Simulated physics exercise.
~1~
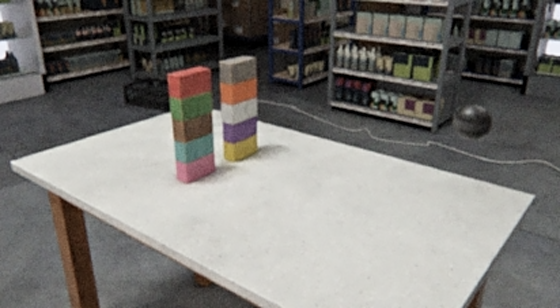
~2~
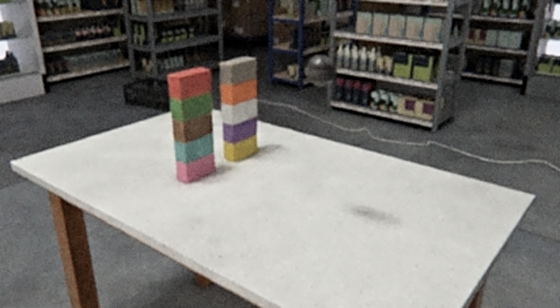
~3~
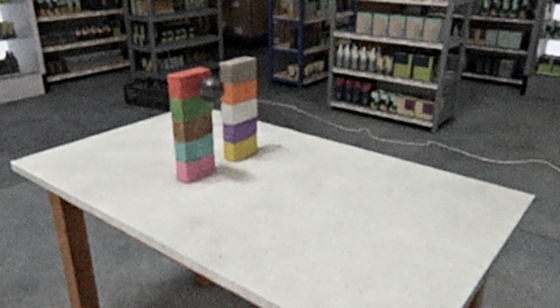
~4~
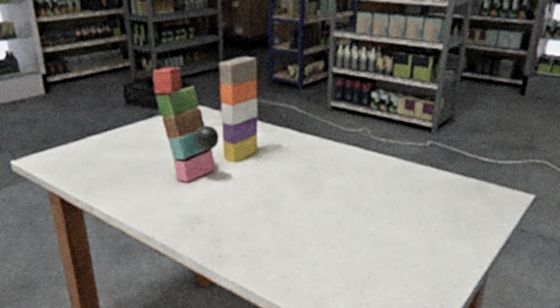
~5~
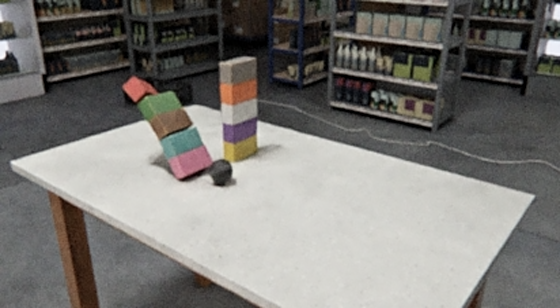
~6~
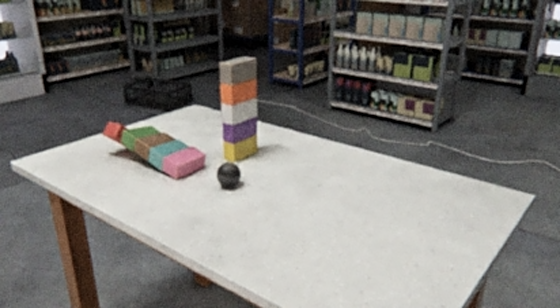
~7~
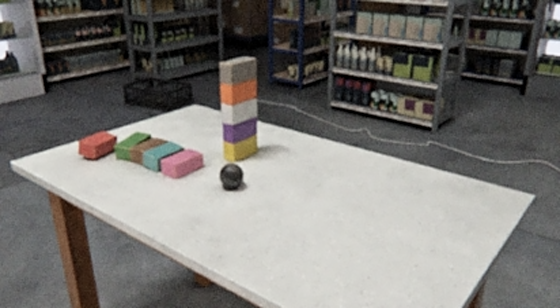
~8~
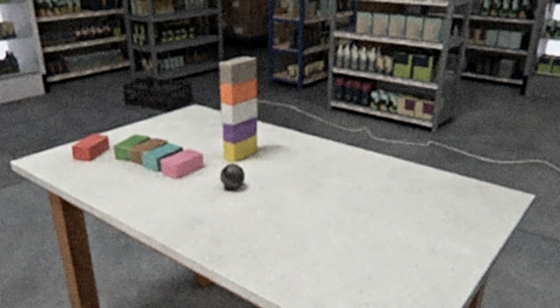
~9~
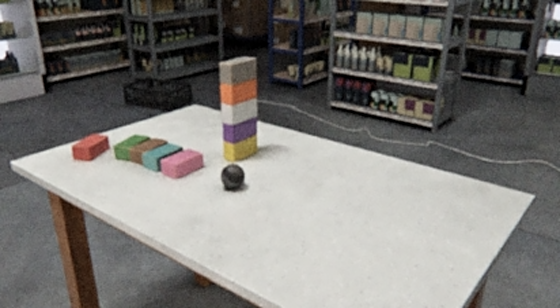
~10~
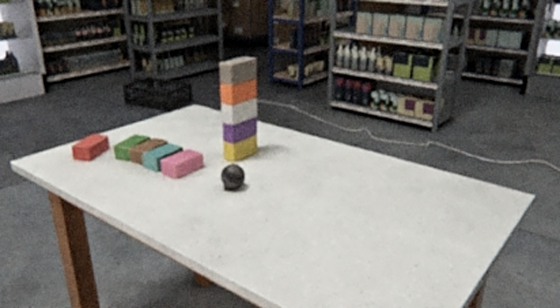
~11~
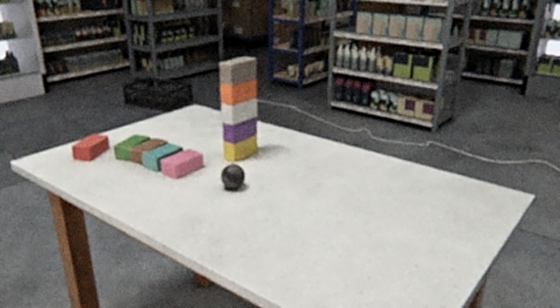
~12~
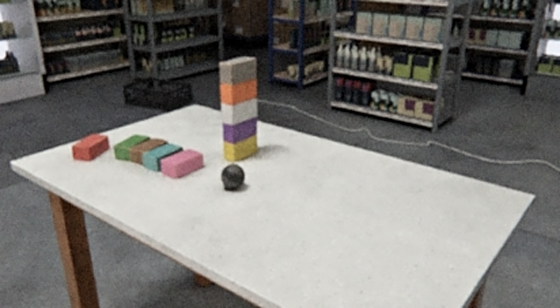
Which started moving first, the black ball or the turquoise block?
The black ball started moving first, and the turquoise block only moved later, once the ball had reached the stack.
A black ball flew in from the right and hit the nearer of two block stacks on a white table, toppling its red, green, brown, turquoise and pink blocks to the left, while the other stack stayed standing and the ball came to rest nearby.
